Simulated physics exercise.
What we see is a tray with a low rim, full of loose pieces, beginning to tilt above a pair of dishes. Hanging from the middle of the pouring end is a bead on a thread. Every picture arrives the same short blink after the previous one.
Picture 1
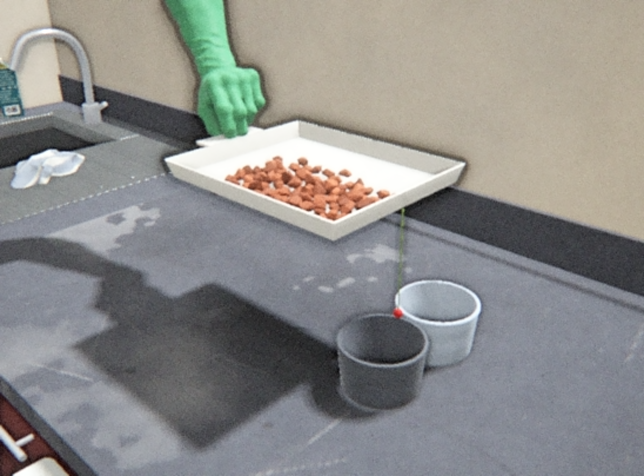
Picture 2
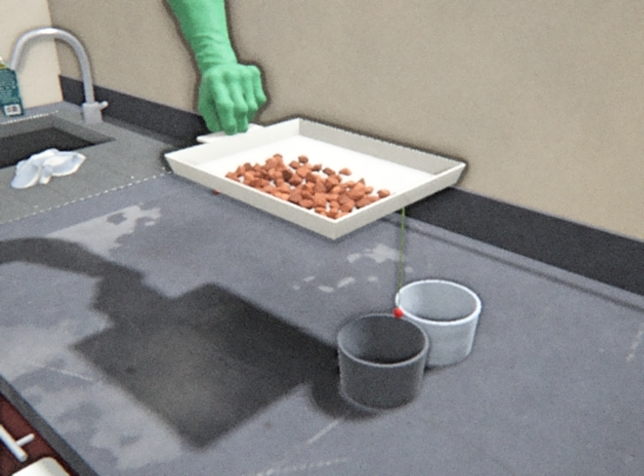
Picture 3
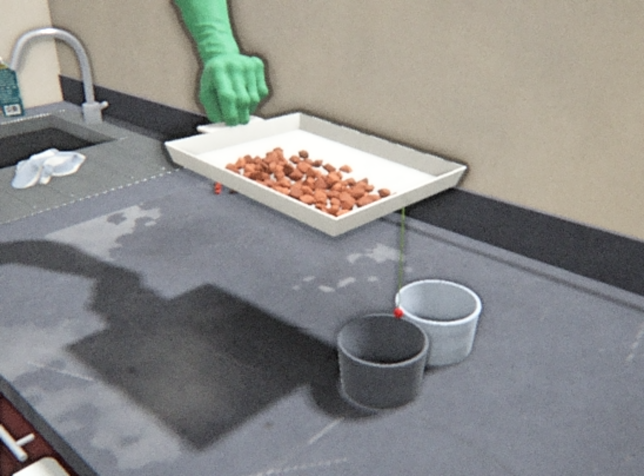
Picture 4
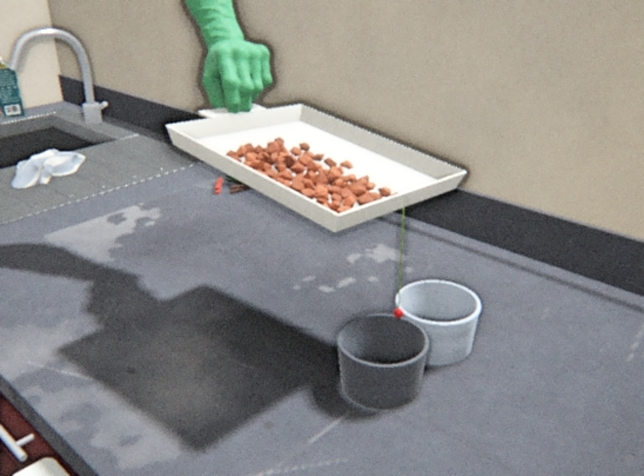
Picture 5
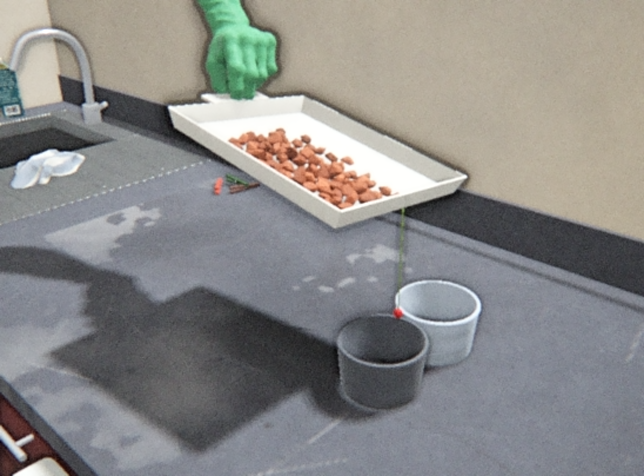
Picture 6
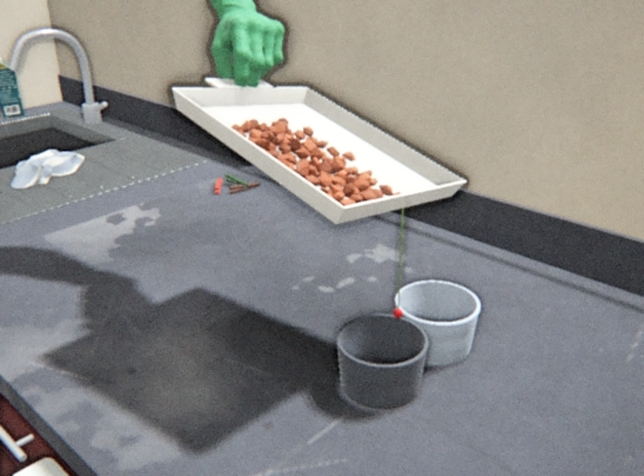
On a gray counter beside a sink, a green-gloved hand held a white tray of reddish-brown chunks above two small dishes, then gradually raised the handle end, tilting the tray slightly toward the right.
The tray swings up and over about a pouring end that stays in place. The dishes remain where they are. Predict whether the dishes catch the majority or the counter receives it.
Turns out most of it gets caught in the end.
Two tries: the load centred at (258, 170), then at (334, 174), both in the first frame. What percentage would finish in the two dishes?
First 60 %, then 80 %.
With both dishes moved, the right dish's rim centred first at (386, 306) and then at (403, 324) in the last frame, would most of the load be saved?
At place one a lesser share; at place two a lesser share.
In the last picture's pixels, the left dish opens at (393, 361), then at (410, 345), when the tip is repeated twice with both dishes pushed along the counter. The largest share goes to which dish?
Result, try one: The dish at right; try two: The dish at right.
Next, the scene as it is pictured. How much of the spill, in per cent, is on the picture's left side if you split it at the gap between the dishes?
Close to 0 %.
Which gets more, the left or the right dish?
Result: More in the right side.
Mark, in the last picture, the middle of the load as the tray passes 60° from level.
I'd put the middle of the pieces at roughly (415, 179).
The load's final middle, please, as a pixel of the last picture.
The centre ends up roughly at (438, 328).
Shortly afterwards, tray tipped steeply; the whole lot on the tray.
Next, tray tipped right over; near a third on the tray; near a third in the right dish; a little outside both; a little in the air.
Some moments later, tray tipped past a quarter turn; the bulk in the right dish; near a quarter outside both.
In the end, tray tipped past a quarter turn; none at all in the left dish; the bulk in the right dish; near a quarter outside both.
